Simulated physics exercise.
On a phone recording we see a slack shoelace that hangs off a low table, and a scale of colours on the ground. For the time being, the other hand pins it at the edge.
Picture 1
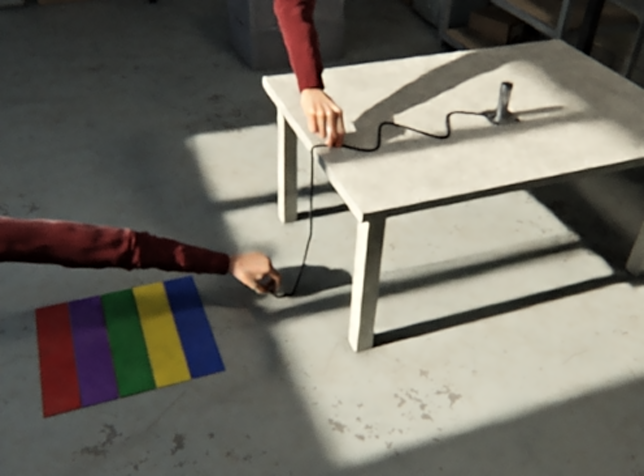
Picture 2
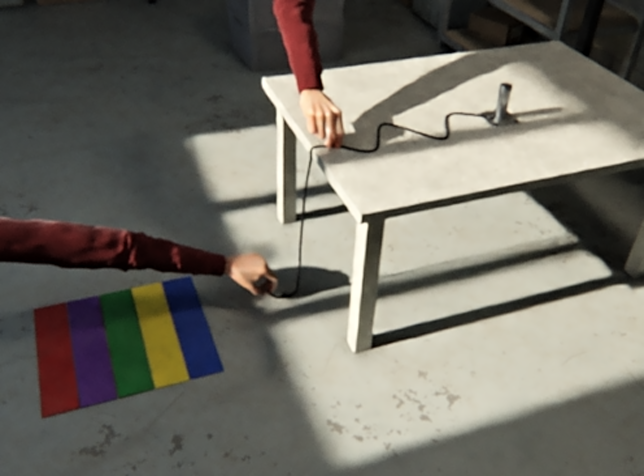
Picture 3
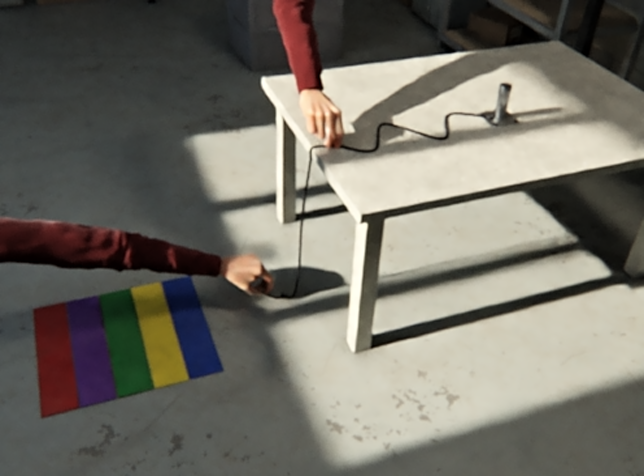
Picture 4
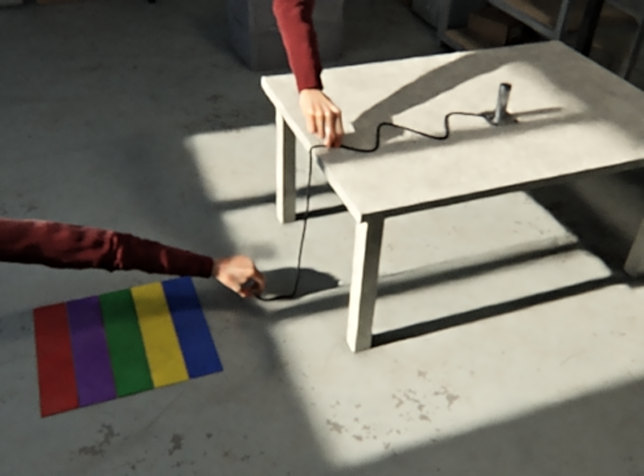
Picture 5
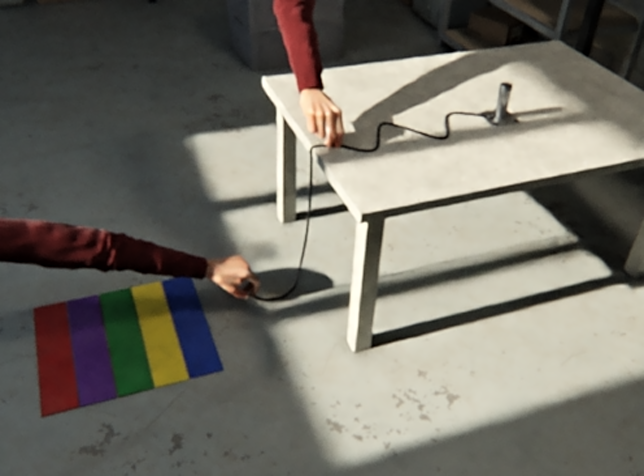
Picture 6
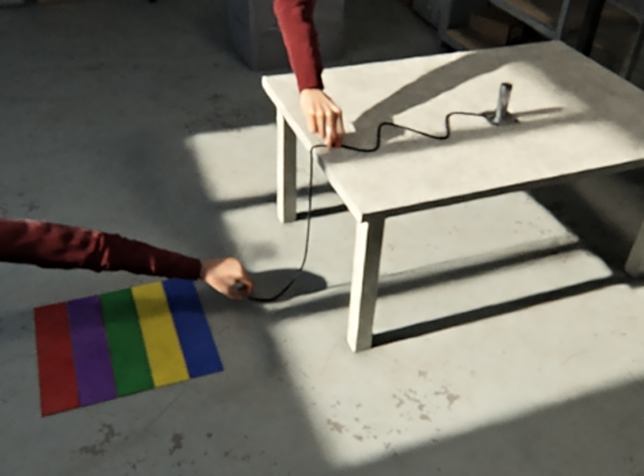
On a concrete floor beside a low table, one hand slowly drawing a dark cord's end slightly left, another pinning it above.
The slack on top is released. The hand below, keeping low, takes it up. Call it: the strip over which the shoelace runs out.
Red.
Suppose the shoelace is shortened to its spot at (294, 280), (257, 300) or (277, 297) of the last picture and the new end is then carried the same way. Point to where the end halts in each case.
Taking the tries in order gives (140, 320), (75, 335) and (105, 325).
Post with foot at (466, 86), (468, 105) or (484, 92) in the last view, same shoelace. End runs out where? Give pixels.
The first try gives about (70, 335), the second about (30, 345) and the third about (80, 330).
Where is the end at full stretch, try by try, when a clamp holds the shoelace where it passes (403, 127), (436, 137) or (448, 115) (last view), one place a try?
They end up at (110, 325), (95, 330) and (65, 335).
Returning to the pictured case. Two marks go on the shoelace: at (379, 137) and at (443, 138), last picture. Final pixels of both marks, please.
One ends up around (317, 148), the other around (405, 133).
Early on, end near (118, 324); over green.
Midway, end near (76, 333); over purple.
At the end of the slack, end near (51, 339); over red. It gets as far as the red strip.
